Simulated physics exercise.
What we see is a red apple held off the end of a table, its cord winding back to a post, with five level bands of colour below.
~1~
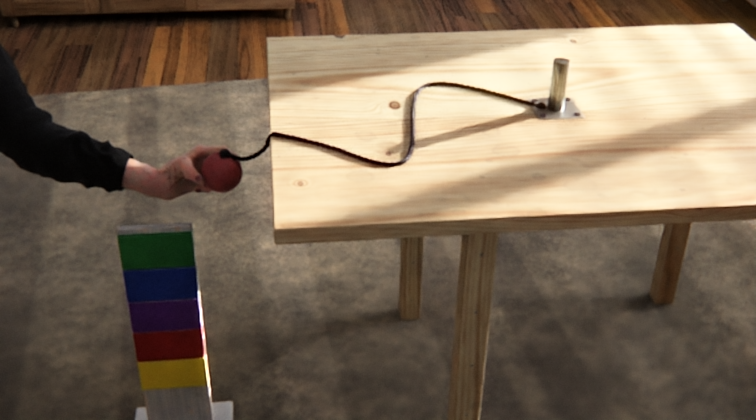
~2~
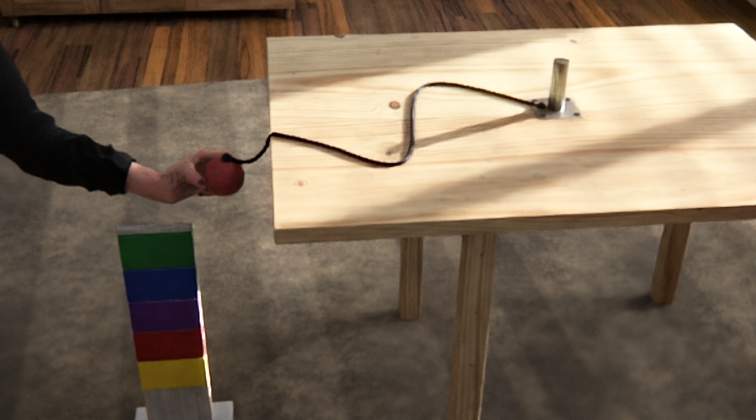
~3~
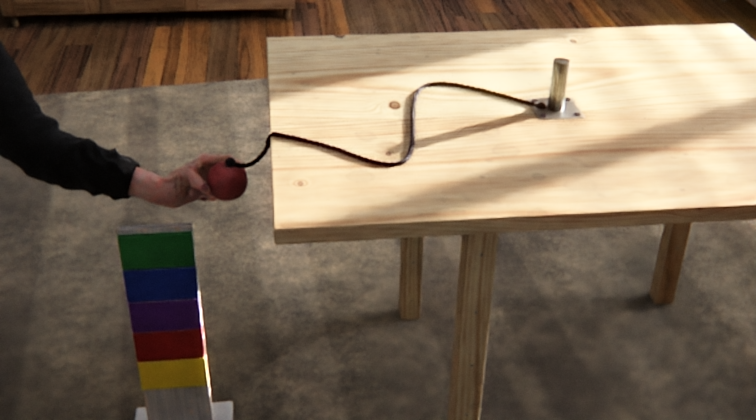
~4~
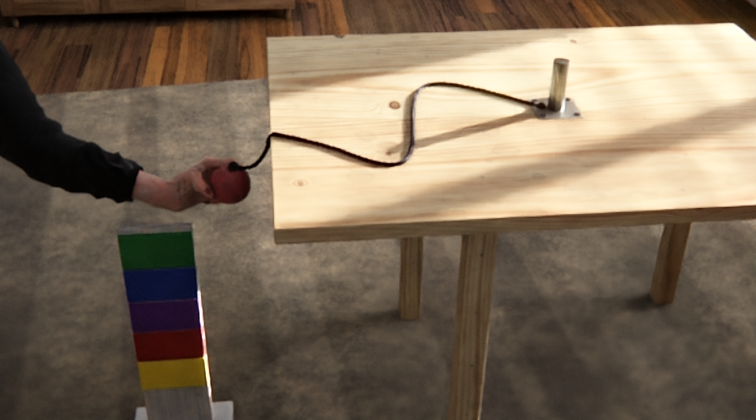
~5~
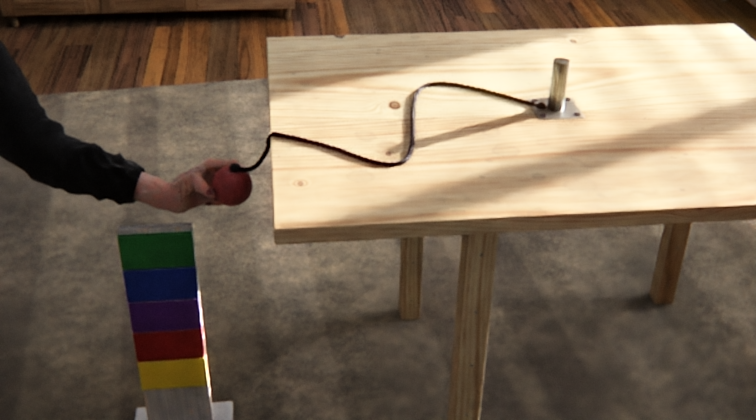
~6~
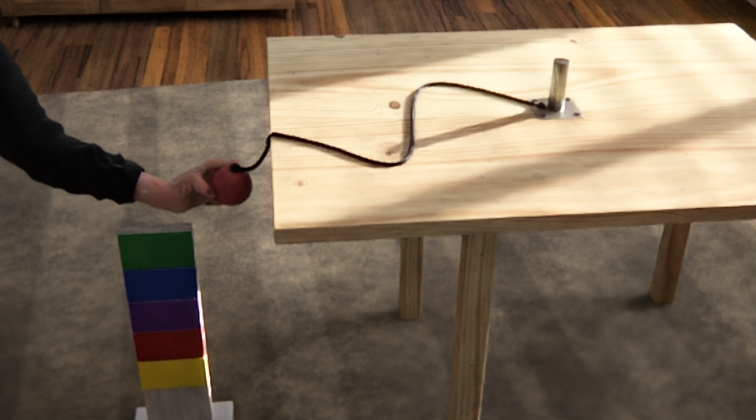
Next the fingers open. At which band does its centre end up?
Its centre hangs level with the red band.
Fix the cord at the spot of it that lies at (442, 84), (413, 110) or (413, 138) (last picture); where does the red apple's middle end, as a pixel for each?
Try by try, around (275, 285), (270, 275) and (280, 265).
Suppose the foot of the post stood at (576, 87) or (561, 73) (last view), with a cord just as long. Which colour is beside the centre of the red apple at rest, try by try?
Taking them in turn: Purple; purple.
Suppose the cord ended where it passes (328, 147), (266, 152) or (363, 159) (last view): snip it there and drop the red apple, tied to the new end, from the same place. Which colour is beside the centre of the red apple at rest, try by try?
It would be green; purple; none, it hangs higher.
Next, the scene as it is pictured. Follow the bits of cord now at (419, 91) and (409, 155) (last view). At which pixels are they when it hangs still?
About (397, 114), and the other about (269, 133).
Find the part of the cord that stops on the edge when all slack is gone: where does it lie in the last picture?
That spot is around (411, 148).
A little later, apple near (274, 301); level with purple.
Next, apple near (282, 316); level with red.
When it is over, apple near (281, 319); level with red. Its middle rests at the red band.
